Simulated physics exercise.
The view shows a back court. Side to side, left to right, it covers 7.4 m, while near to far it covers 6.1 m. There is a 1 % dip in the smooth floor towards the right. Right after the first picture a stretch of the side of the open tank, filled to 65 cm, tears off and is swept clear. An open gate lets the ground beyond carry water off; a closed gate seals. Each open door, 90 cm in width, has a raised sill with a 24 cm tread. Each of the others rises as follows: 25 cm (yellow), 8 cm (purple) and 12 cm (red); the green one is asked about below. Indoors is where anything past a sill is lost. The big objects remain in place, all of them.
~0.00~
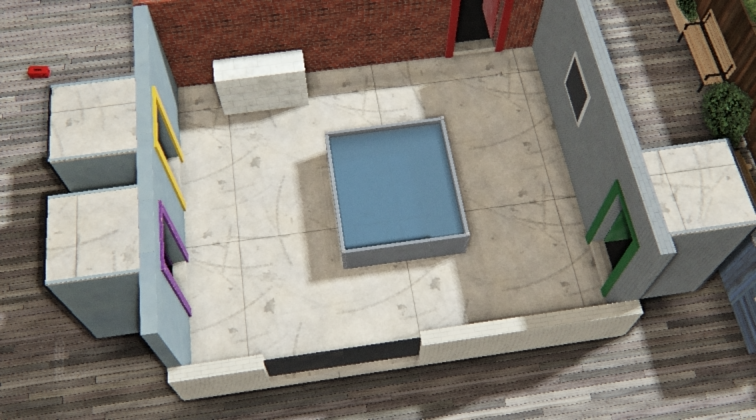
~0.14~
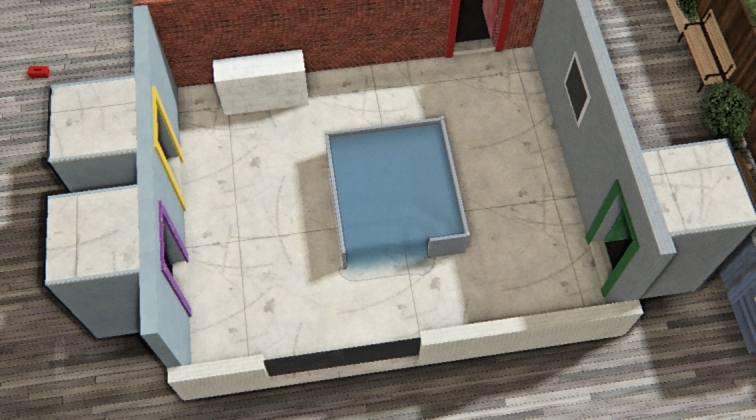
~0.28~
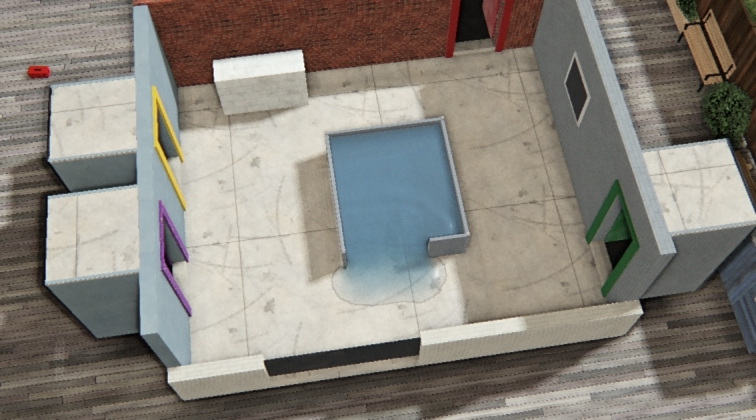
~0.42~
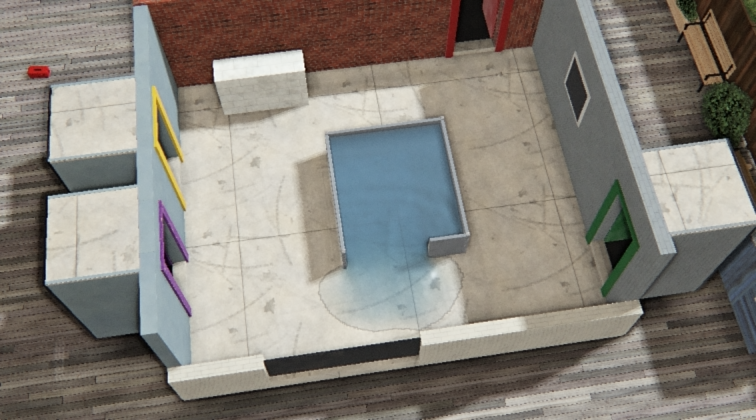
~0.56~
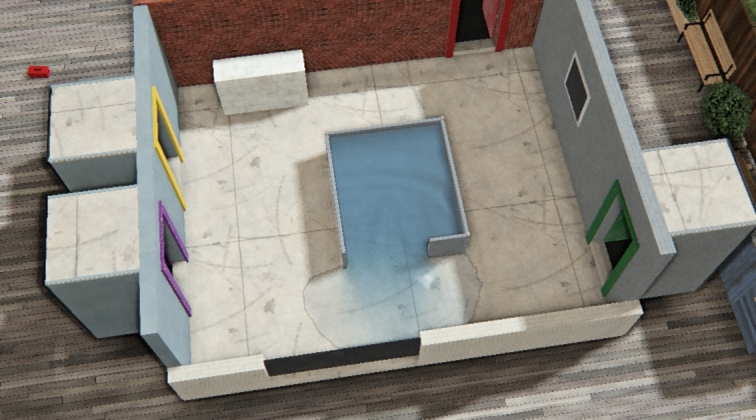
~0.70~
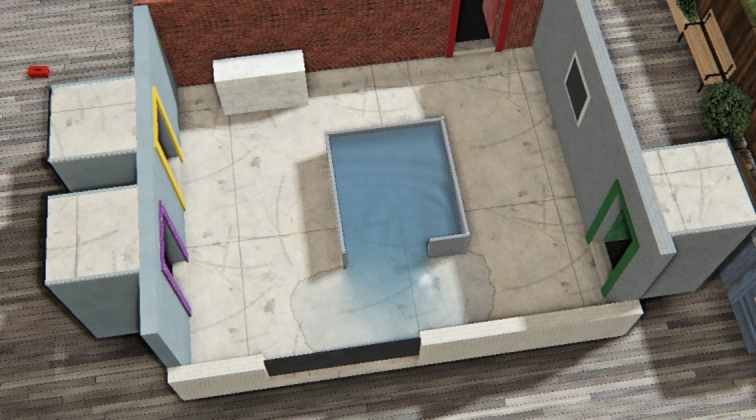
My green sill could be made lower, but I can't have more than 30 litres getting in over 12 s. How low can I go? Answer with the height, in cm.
You could bring it down to roughly 18 cm.
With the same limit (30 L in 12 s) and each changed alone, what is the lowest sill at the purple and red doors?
Roughly 11.0 cm for the purple door and roughly 9.0 cm for the red door.
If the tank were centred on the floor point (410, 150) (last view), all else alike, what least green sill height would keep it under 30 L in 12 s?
A minimum of about 18 cm.
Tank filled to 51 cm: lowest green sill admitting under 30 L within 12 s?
Roughly 13.5 cm high.
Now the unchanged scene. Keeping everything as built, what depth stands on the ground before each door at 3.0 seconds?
Lab note, cm: Yellow 1; green 23; purple 17; red 0.
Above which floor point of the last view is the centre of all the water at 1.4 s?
Centre estimate: (392, 239) px, approximately.
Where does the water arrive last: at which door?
Red.
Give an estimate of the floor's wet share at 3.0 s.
About 40 per cent.
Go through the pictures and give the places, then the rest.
The first picture shows still water, 65 cm deep, in the open tank at (395, 184); the green door at (610, 244) is dry.
In the second picture, the gap is at (387, 256), the front 0.2 m out at (356, 277); the back of the open tank holds 65 cm.
In the third picture, the front is at (413, 298), 0.8 m from the gap at (387, 257); 1.2 m2 of floor is wet, 65 cm left at the back.
In the fourth picture, the gap is at (387, 257), the front 1.3 m out at (404, 325); the back of the open tank holds 65 cm.
In the fifth picture, the gap is at (387, 257), the front 1.7 m out at a hidden place; the back of the open tank holds 65 cm.
In the sixth picture, the front is at a hidden place, 1.8 m from the gap at (387, 257); 4.6 m2 of floor is wet, 63 cm left at the back; 2.2 m in a straight line remain to the green door at (610, 244).
After 1.4 s water covers 15 % of the floor, deepest (46 cm) near (391, 350); it has not reached the green door.
After 3.0 s water covers 40 % of the floor, deepest (36 cm) near (193, 378); 23 cm at the green door, 22 litres in over its 12 cm sill.
After 12.0 s water covers 100 % of the floor, deepest (15 cm) near (535, 59); 8 cm at the green door, 123 litres in over its 12 cm sill.
At the green door as built, the water arrived by 2.1 s and peaked near 23 cm at 3.4 s.
Run again over the same 12 s with other heights there, 53 litres in over 16 cm, 8 litres over 21.5 cm. The limit of 30 litres is kept from about 18 cm up.
